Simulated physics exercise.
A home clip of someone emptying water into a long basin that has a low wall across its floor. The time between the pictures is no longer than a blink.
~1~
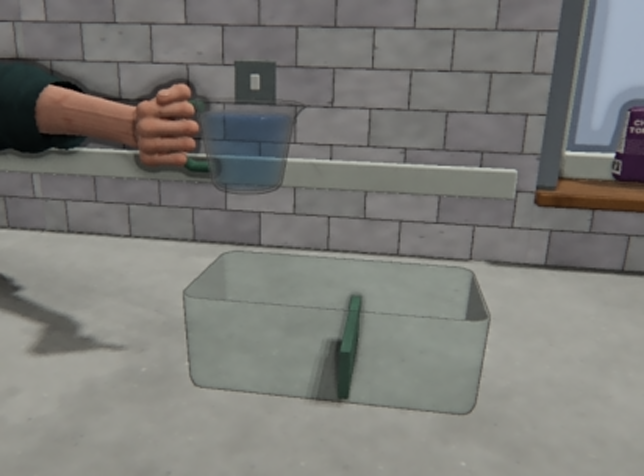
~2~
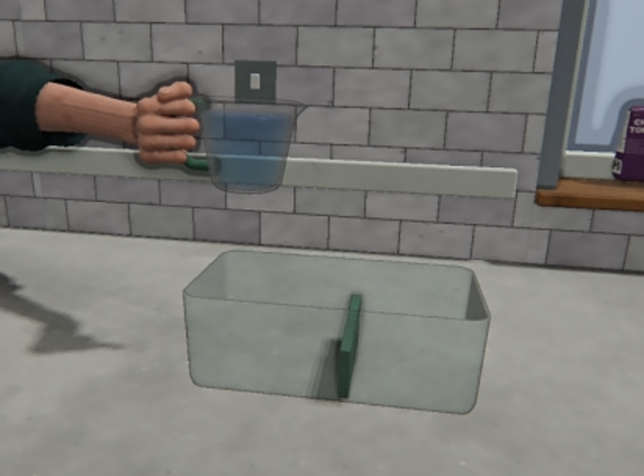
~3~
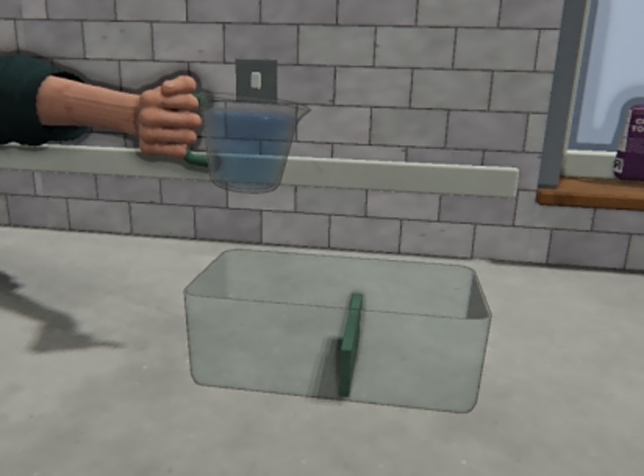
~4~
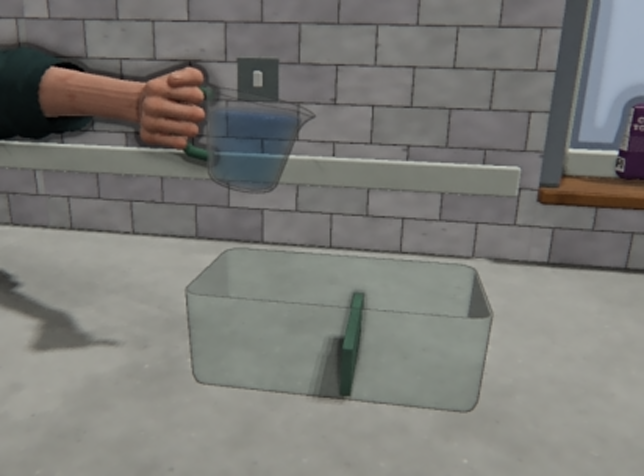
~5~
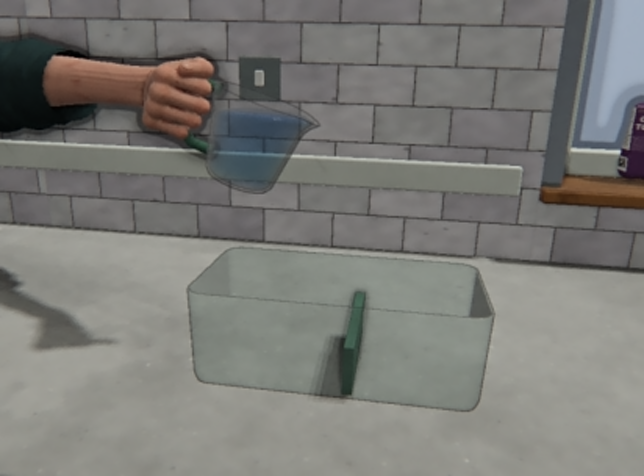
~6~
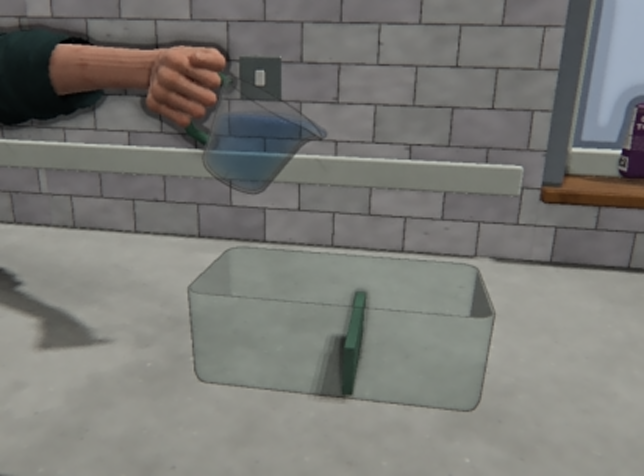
Above a clear basin with a low green divider, a hand tilts a jug of blue water rightward.
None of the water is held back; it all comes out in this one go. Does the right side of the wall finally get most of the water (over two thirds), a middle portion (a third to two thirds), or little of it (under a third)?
It gets a middle portion.
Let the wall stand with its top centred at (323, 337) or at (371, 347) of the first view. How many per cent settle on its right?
First some 90, then 25 per cent.
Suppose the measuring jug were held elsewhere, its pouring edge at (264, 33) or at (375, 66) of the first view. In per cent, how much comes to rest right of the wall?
Roughly 5 % the first time and roughly 90 % the second.
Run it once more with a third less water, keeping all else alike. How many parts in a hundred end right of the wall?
It should come out close to 20 per cent.
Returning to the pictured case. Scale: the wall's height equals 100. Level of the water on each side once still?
20 % left, 20 % right.
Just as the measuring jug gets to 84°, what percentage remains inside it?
Near 50 in a hundred still remains.
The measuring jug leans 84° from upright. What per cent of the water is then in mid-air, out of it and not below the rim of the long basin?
Something like 30 per cent of it.
A moment on, the measuring jug is tipped on its side and 48 per cent is still to pour, 2 is left of the wall and 20 right of it.
Next, the measuring jug is tipped right over and 7 per cent is still to pour, 31 is left of the wall and 49 right of it.
Then the measuring jug is tipped right over and 0 per cent is still to pour, 48 is left of the wall and 49 right of it.
Later the measuring jug is tipped right over and 0 per cent is still to pour, 49 is left of the wall and 49 right of it.
In the end 49 per cent lies left of the wall, 49 right of it and 2 outside.
